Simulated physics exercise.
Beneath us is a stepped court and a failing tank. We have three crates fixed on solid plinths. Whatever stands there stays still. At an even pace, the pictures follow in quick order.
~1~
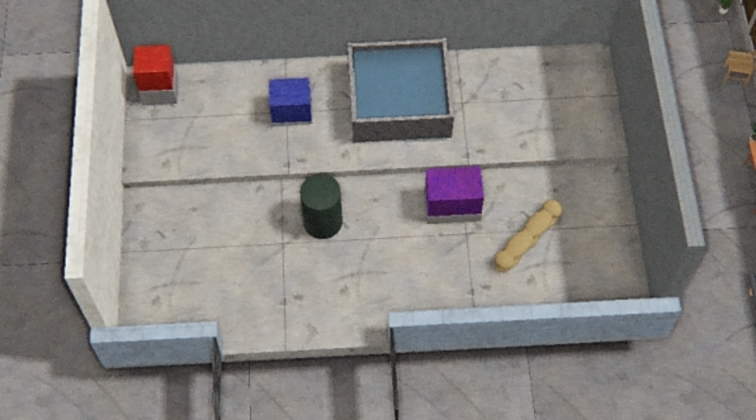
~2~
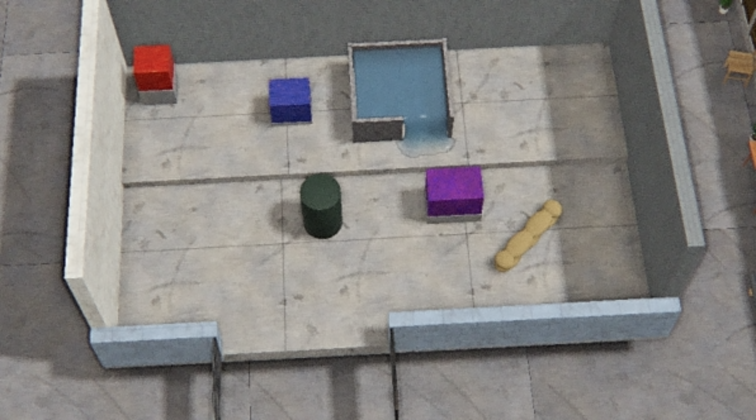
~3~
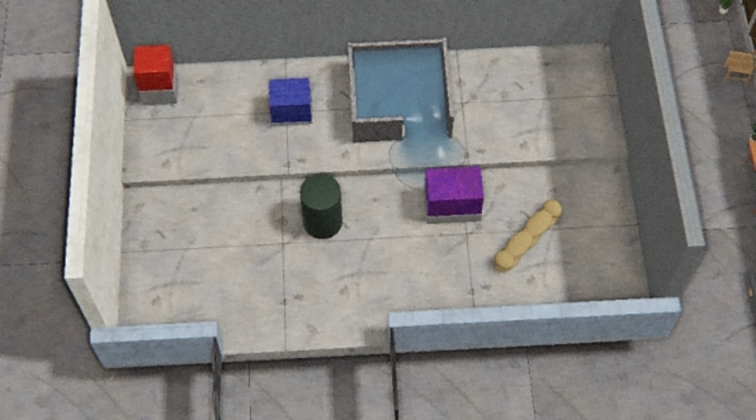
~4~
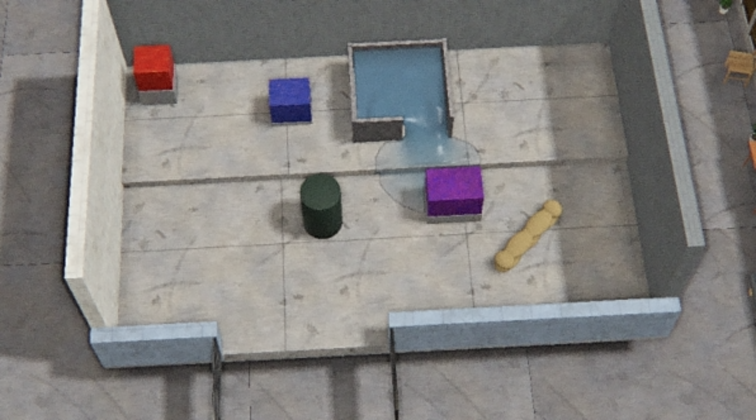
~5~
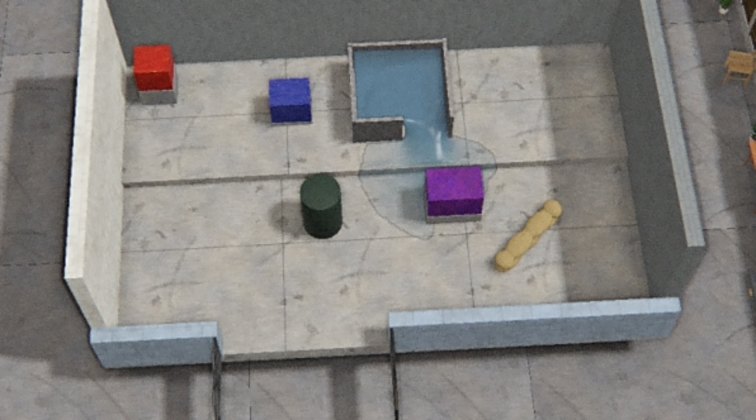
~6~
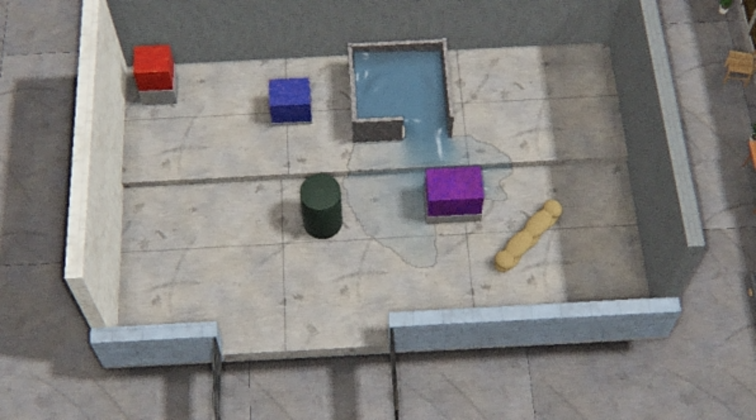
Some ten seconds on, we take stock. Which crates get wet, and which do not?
Crate by crate: The red crate does not, the blue crate does not, the purple crate does.
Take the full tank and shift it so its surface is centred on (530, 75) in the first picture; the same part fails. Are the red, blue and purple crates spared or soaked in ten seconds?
Taking them in turn, the red one is left untouched, the blue one is left untouched and the purple one is left untouched.
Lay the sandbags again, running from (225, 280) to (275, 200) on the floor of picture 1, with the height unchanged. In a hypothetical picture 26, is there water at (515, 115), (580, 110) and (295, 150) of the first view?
The three spots come out unflooded, unflooded and unflooded, in that sequence.
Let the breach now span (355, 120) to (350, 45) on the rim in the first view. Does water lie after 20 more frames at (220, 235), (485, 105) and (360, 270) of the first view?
Taking the points one after the other, they come out inundated, not soaked and not soaked.
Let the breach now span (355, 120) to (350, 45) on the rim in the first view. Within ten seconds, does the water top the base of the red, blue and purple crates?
As I see it, red is not reached, blue gets reached and purple is not reached.
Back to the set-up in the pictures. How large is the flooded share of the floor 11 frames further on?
About 25 percent.
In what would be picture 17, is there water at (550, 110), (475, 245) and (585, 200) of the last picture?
Status per point, in sequence: Unwetted, then unwetted, then waterlogged.
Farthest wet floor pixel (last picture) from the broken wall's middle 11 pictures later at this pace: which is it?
I'd go with roughly (267, 337).
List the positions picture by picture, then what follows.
The first picture shows still water in the water tank at (400, 83).
In the second picture, the front is at (407, 152), out from the gap at (426, 129).
In the third picture, water pours out at (426, 131) and has run to (420, 185).
In the fourth picture, water pours out at (426, 131) and has run to (418, 207).
In the fifth picture, water pours out at (426, 131) and has run to (420, 233).
In the sixth picture, water pours out at (426, 131) and has run to (415, 260).
A moment on, water covers 15 % of the floor; the red crate not reached, the blue crate not reached, the purple crate water round its plinth.
Next, water covers 25 % of the floor; the red crate not reached, the blue crate not reached, the purple crate water round its plinth.
Then, water covers 35 % of the floor; the red crate not reached, the blue crate not reached, the purple crate water round its plinth.
Later, water covers 40 % of the floor; the red crate not reached, the blue crate not reached, the purple crate water round its plinth.
In the end, water covers 55 % of the floor; the red crate stayed above the water, the blue crate stayed above the water, the purple crate was topped.
